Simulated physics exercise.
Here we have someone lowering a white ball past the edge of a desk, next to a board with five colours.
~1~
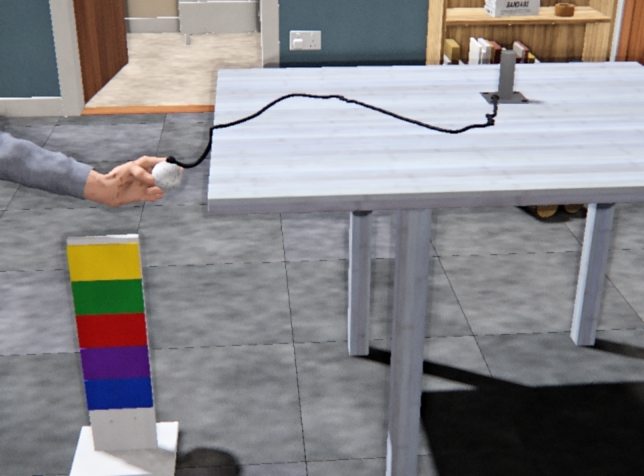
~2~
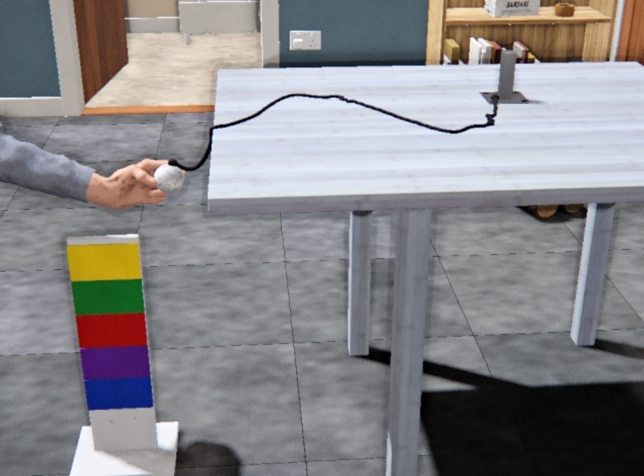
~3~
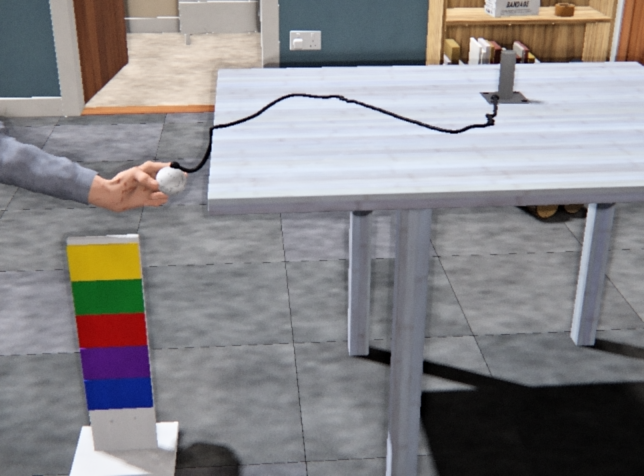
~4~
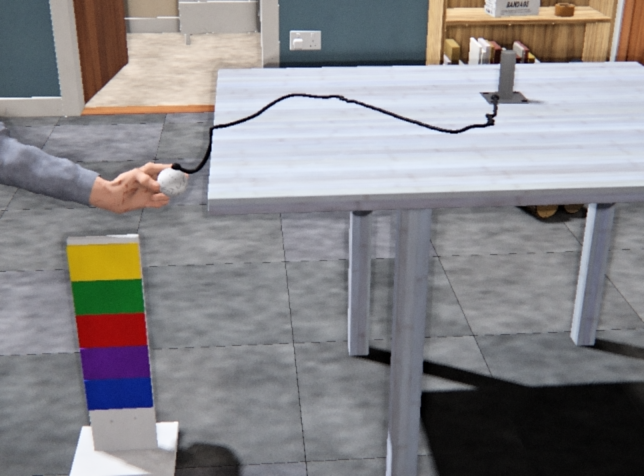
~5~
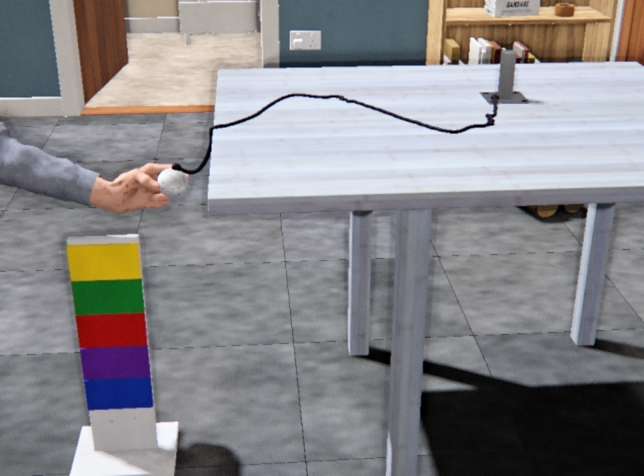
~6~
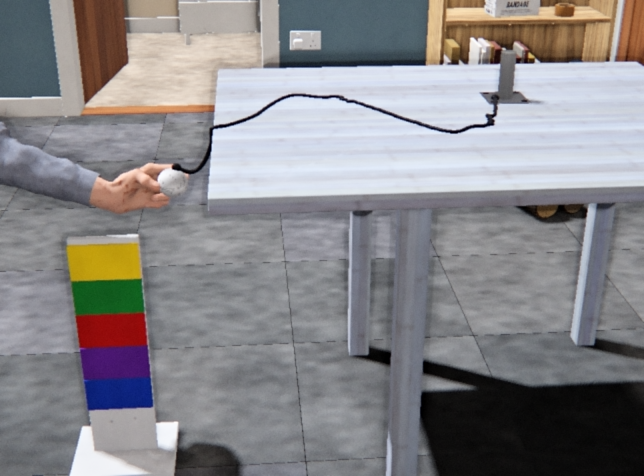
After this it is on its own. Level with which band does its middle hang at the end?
At blue.
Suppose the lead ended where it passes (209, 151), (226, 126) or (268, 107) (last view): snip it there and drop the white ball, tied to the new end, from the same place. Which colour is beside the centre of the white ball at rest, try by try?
Taking them in turn: Purple; red; yellow.
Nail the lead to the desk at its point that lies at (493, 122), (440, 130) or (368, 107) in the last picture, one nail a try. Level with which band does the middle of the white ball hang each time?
In that order: Purple; red; green.
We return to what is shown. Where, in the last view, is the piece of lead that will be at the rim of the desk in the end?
That spot is around (346, 100).
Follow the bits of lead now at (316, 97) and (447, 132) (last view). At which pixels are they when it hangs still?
They go to (216, 170) and to (350, 110).
Soon after, ball near (211, 366); level with blue.
Then, ball near (240, 372); level with blue.
At rest, ball near (231, 377); level with blue. Its centre hangs level with the blue band.
